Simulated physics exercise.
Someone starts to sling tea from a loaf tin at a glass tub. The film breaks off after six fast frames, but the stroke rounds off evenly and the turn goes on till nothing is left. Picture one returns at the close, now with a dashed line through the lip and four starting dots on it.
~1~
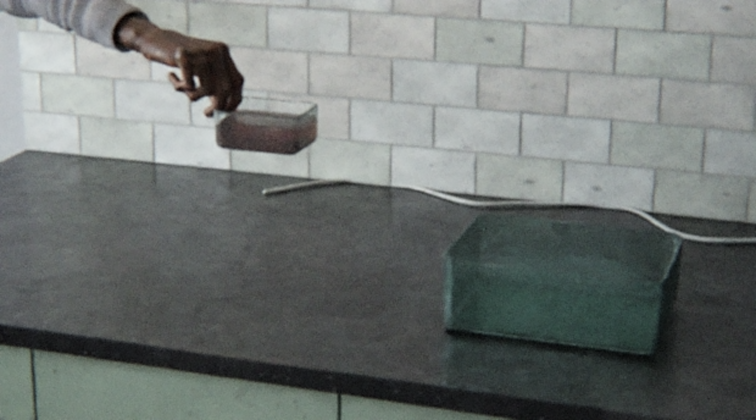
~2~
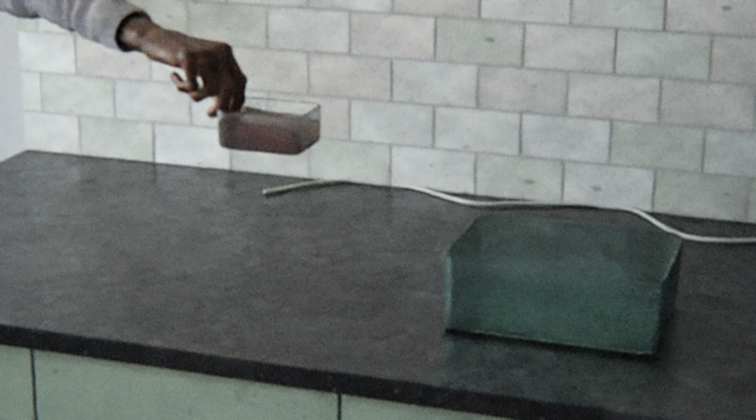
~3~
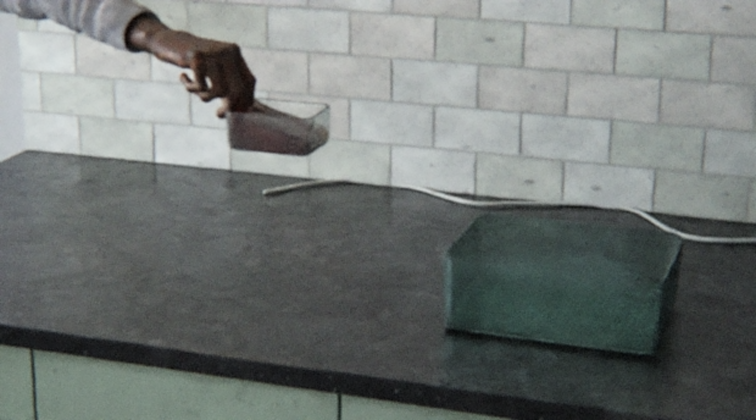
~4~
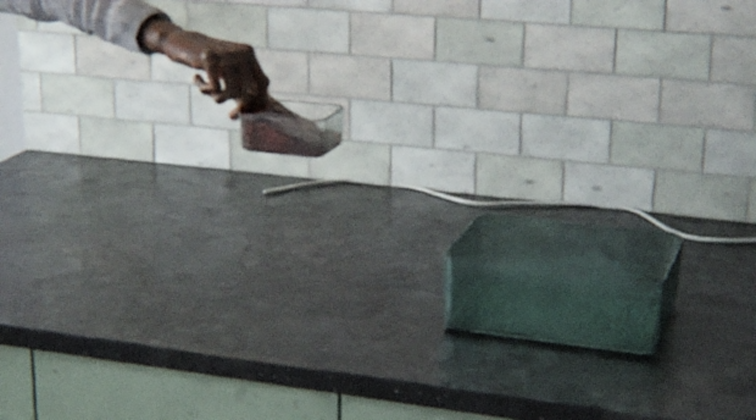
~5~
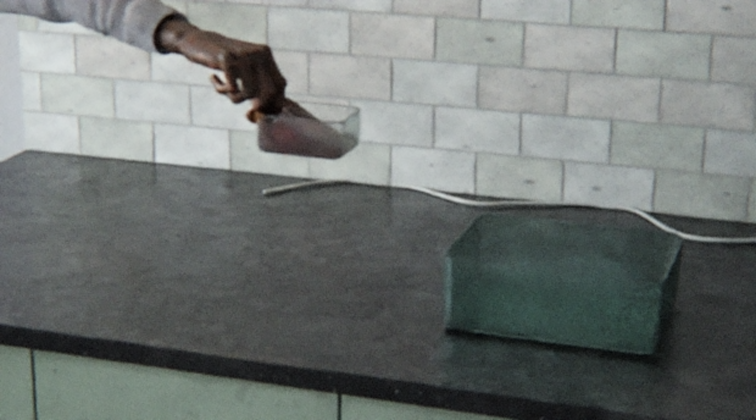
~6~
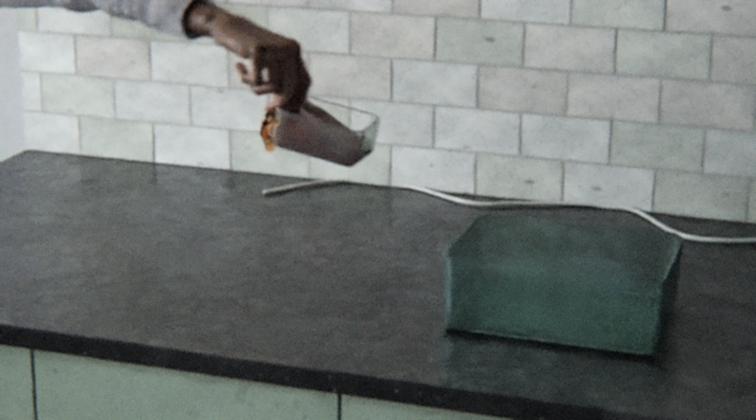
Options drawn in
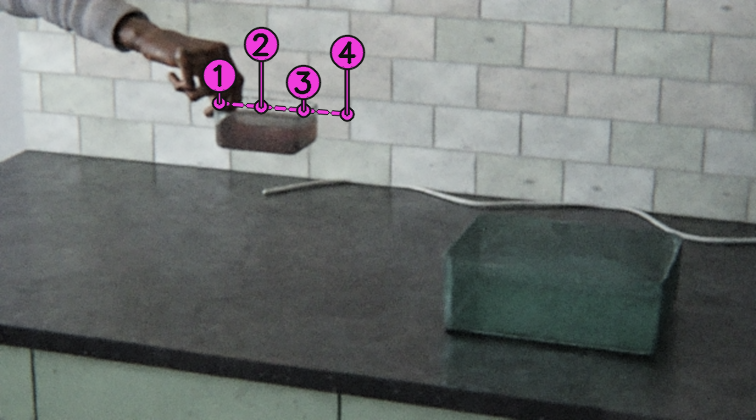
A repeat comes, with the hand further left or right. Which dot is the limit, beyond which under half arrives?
Spot 4.
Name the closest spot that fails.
That would be 3.
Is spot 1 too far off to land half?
Yes, it does.
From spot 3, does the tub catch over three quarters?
No, less.
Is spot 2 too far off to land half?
Yes, that goes wrong.
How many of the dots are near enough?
One of them.
On the marked copy, 1 at (219, 103); 2 at (261, 106); 3 at (303, 110); 4 at (347, 114).
If 1 is chosen, about 0 % lands in the tub, 100 % falls short.
If 2 is chosen, about 1 % lands in the tub, 97 % falls short.
If 3 is chosen, about 38 % lands in the tub, 58 % falls short and 4 % goes beside or beyond.
If 4 is chosen, about 62 % lands in the tub, 30 % falls short and 8 % goes beside or beyond.
